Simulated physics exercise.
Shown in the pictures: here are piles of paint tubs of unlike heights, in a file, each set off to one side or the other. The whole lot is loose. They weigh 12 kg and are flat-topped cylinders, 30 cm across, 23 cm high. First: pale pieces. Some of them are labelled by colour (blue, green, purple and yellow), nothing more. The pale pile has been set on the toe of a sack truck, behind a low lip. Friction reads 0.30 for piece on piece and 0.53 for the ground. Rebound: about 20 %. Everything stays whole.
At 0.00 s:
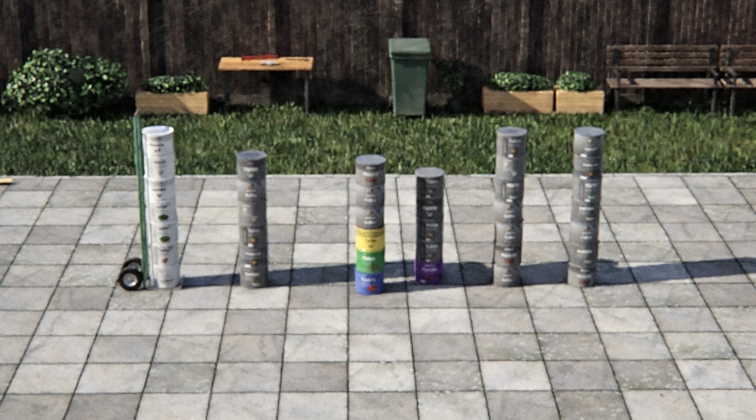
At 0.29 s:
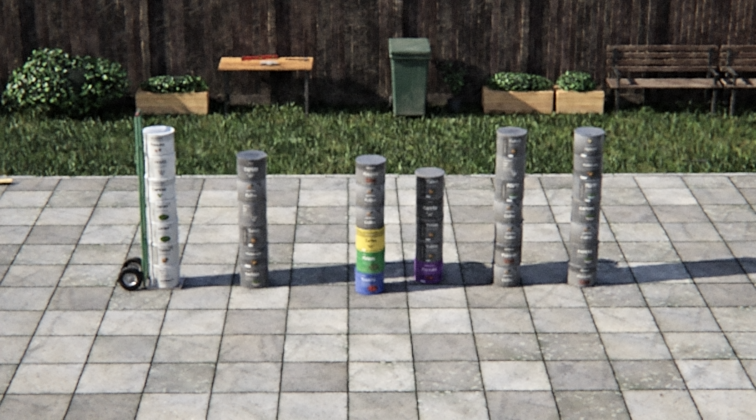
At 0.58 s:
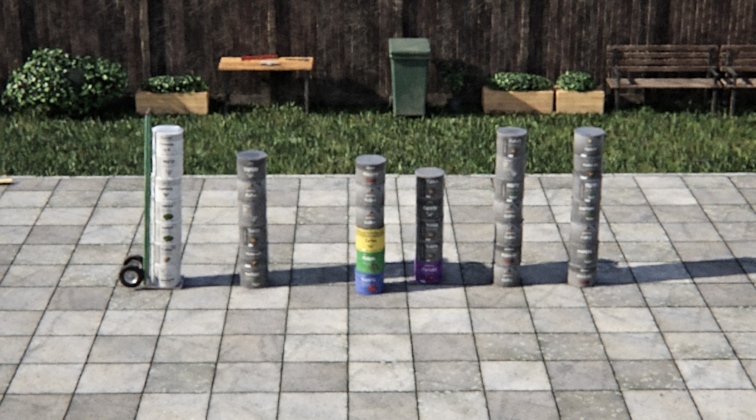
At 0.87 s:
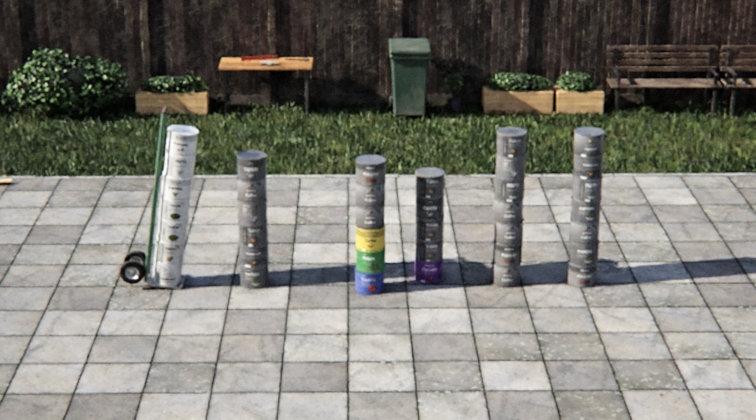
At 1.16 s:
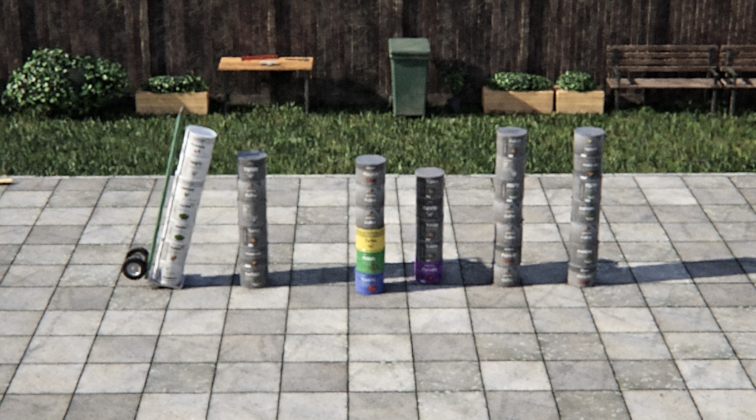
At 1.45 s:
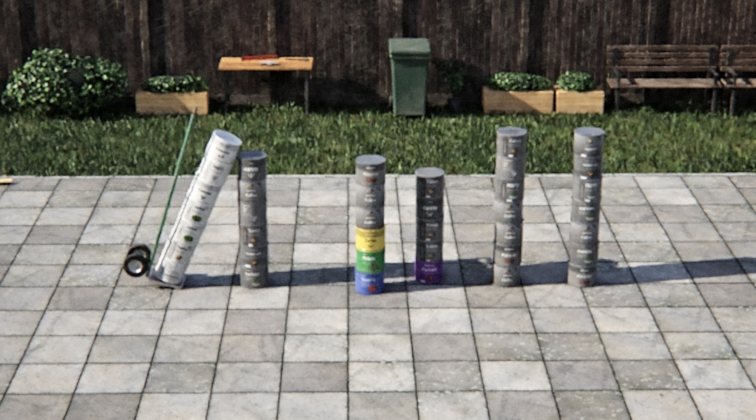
A tall white stack of tubs on a green hand truck tilts steadily rightward at the left of a paved yard, seen from slightly above by a still camera. Five mostly grey stacks stand to its right, one with yellow, green and blue tubs low down, another with a purple base. The white stack leans ahead of the tilting truck frame, its top nearing the closest grey stack.
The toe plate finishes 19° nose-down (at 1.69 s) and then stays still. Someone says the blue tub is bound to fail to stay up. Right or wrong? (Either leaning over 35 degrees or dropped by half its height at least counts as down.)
Wrong, it is still fine at the end.
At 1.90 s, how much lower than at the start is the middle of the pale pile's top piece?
About 20 cm.
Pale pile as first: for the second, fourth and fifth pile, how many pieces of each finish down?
Pieces per pile: Second: 6; fourth: 0; fifth: 0.
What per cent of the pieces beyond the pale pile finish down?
Roughly 35 per cent of them.
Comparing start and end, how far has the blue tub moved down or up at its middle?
It finishes some 0 cm lower than at the start.
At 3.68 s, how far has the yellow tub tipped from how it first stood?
My estimate is close to 110°.
After 1.90 s, 4 of the pale pile down; none of the 31 other tubs down, 6 disturbed; blue tub unmoved.
After 2.36 s, 7 of the pale pile down; 6 of the 31 other tubs down; blue tub unmoved.
After 3.00 s, 7 of the pale pile down; 11 of the 31 other tubs down; blue tub 26 mm from its place; yellow tub 39° from how it stood.
After 3.68 s, 7 of the pale pile down; 11 of the 31 other tubs down; blue tub 26 mm from its place; yellow tub on its side.
In the end (4.1 s), 7 of the pale pile down; 11 of the 31 other tubs down; blue tub 26 mm from its place; yellow tub on its side; green tub on its side. From the last view, middles, blue tub near (372, 279), yellow tub near (422, 290).
